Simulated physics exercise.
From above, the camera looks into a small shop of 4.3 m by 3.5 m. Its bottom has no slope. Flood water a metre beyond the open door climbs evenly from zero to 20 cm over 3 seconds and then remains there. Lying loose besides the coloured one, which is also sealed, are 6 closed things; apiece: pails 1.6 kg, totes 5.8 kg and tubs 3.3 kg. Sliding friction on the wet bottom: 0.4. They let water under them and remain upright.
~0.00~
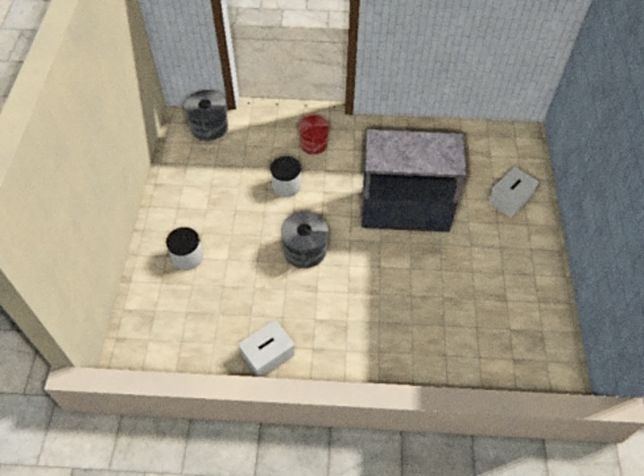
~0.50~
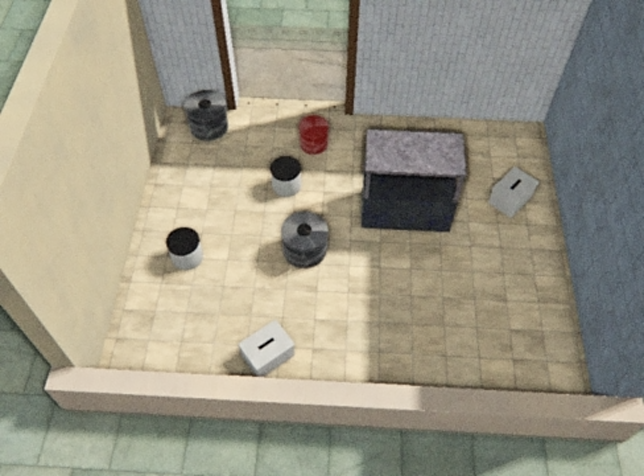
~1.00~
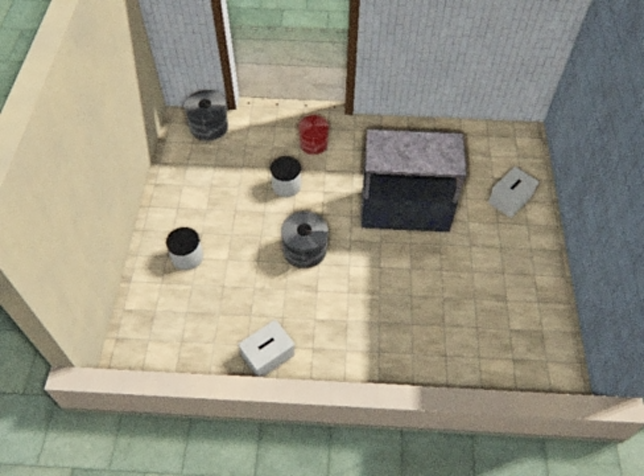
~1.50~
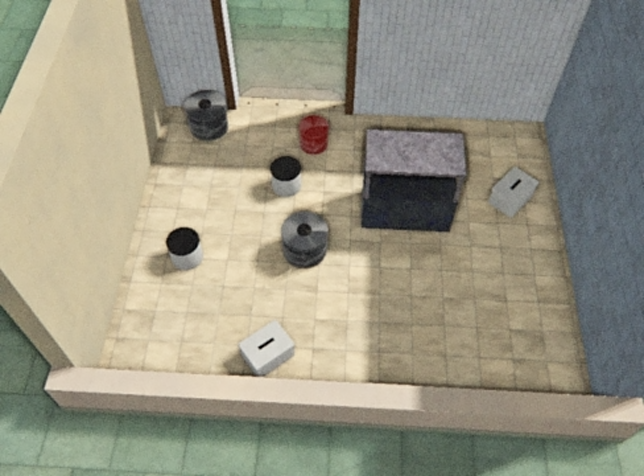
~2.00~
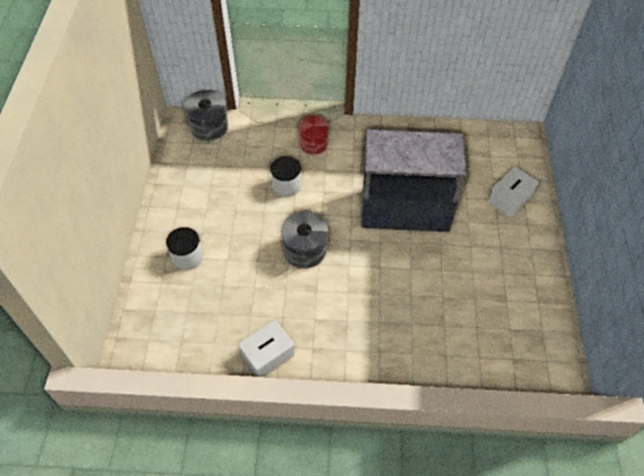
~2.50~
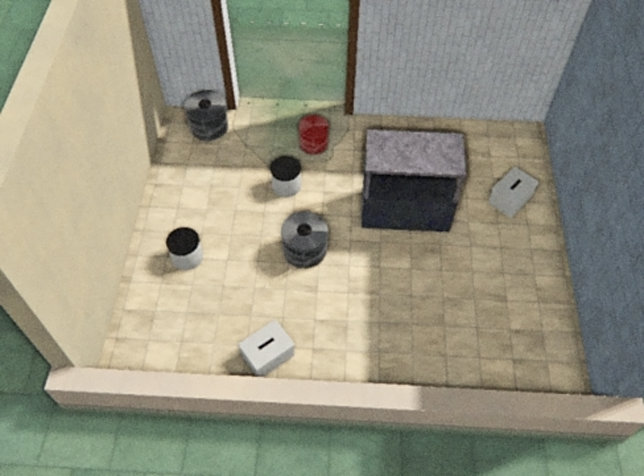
Small tiled shop seen from above, greenish water spreading over the paving outside and through the doorway, containers inside staying still.
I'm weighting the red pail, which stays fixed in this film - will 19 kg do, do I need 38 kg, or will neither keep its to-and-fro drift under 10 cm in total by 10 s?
You need 38 kg.
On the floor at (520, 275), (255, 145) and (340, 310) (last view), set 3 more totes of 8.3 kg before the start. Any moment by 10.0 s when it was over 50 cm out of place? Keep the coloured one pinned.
In the order given, within the mark, then beyond the mark, and last beyond the mark.
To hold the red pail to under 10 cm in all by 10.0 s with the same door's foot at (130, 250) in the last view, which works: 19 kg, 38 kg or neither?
If so, even the lighter mass works.
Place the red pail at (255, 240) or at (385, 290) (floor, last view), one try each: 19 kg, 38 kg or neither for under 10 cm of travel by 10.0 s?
In that order: Both loads work; both loads work.
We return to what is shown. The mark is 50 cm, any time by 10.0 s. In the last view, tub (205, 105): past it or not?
Result: Limit not reached.
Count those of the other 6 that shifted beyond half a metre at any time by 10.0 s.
The count comes to 5.
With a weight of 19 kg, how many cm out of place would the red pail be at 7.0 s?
Around 30 centimetres out of place.
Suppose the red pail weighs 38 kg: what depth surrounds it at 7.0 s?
Something like 7 centimetres.
After 3.5 s the red pail would be 4 cm from its start with 19 kg and 0 cm from its start with 38 kg; 8 cm of water round it then.
After 4.5 s the red pail would be 27 cm from its start with 19 kg and 0 cm from its start with 38 kg; 8 cm of water round it then.
After 7.0 s the red pail would be 28 cm from its start with 19 kg and 0 cm from its start with 38 kg; 7 cm of water round it then.
After 10.0 s the red pail would be 28 cm from its start with 19 kg and 0 cm from its start with 38 kg; 7 cm of water round it then.
